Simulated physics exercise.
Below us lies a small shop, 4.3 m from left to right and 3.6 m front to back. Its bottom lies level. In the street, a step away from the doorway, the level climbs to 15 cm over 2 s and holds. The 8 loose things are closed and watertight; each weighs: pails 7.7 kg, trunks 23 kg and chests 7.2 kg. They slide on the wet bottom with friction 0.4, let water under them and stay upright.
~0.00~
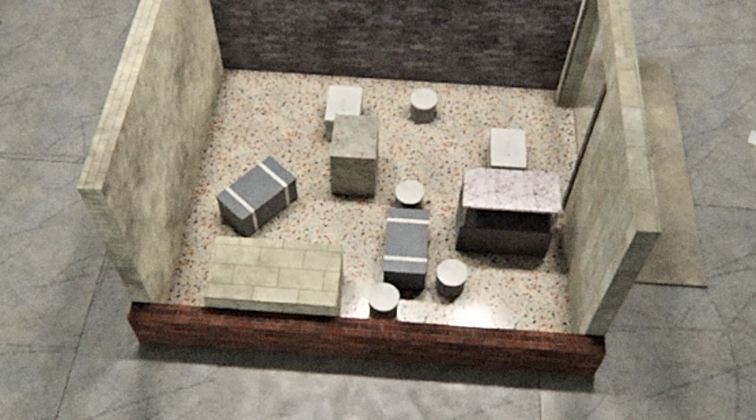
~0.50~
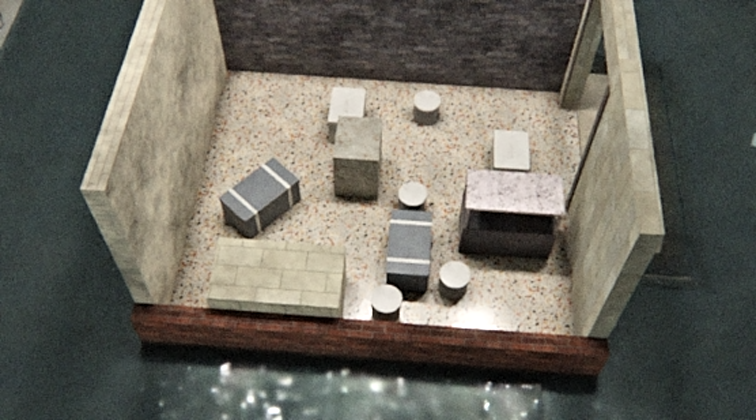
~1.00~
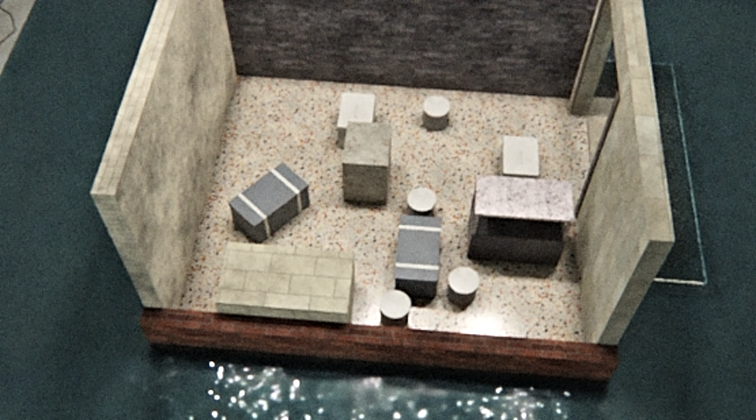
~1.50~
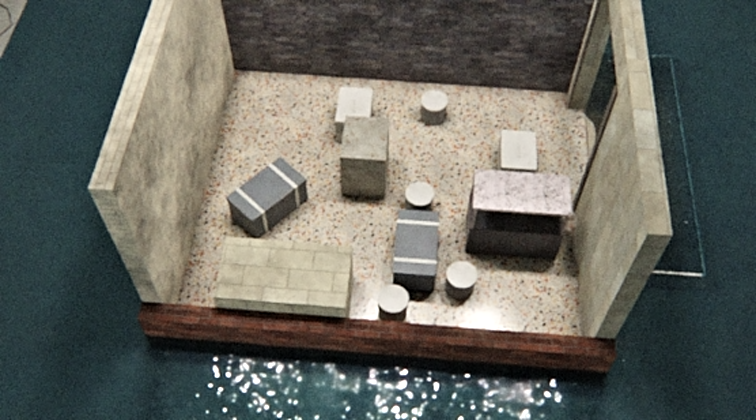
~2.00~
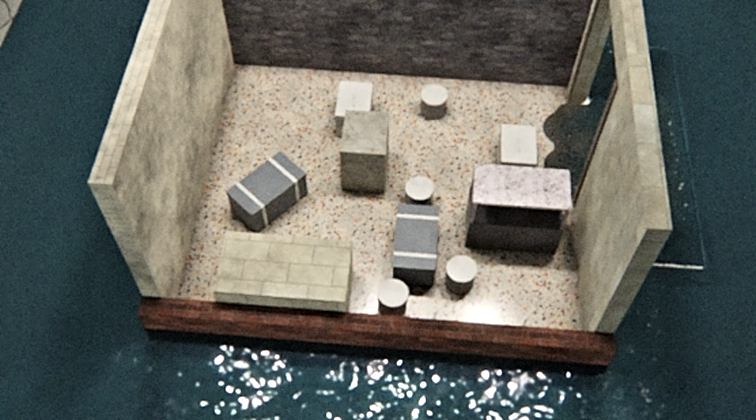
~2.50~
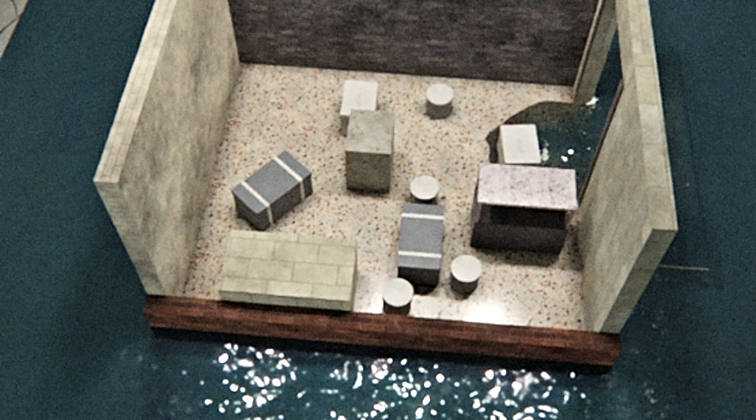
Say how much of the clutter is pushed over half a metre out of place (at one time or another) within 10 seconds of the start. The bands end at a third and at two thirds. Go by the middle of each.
Share: Between one and two thirds.
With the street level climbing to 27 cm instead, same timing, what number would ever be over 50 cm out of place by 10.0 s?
Then 8.
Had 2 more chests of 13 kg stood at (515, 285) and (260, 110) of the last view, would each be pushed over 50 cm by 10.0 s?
In turn: Under, past it.
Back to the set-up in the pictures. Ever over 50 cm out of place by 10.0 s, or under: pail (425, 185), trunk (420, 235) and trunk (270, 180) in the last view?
In turn: Over, short of it, less.
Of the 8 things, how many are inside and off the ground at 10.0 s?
I count 3.
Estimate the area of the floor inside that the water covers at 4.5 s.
Roughly 6.5 m2.
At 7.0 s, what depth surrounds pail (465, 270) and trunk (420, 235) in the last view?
Roughly 2 and 4 cm.
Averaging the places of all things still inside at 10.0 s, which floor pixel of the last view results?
Near (372, 211).
After 3.5 s 1 of 8 are over 50 cm from their spots; 0 afloat.
After 4.5 s 1 of 8 are over 50 cm from their spots; 1 afloat.
After 7.0 s 4 of 8 are over 50 cm from their spots; 2 afloat.
After 10.0 s 4 of 8 are over 50 cm from their spots, and 4 have been at some point; 3 afloat.
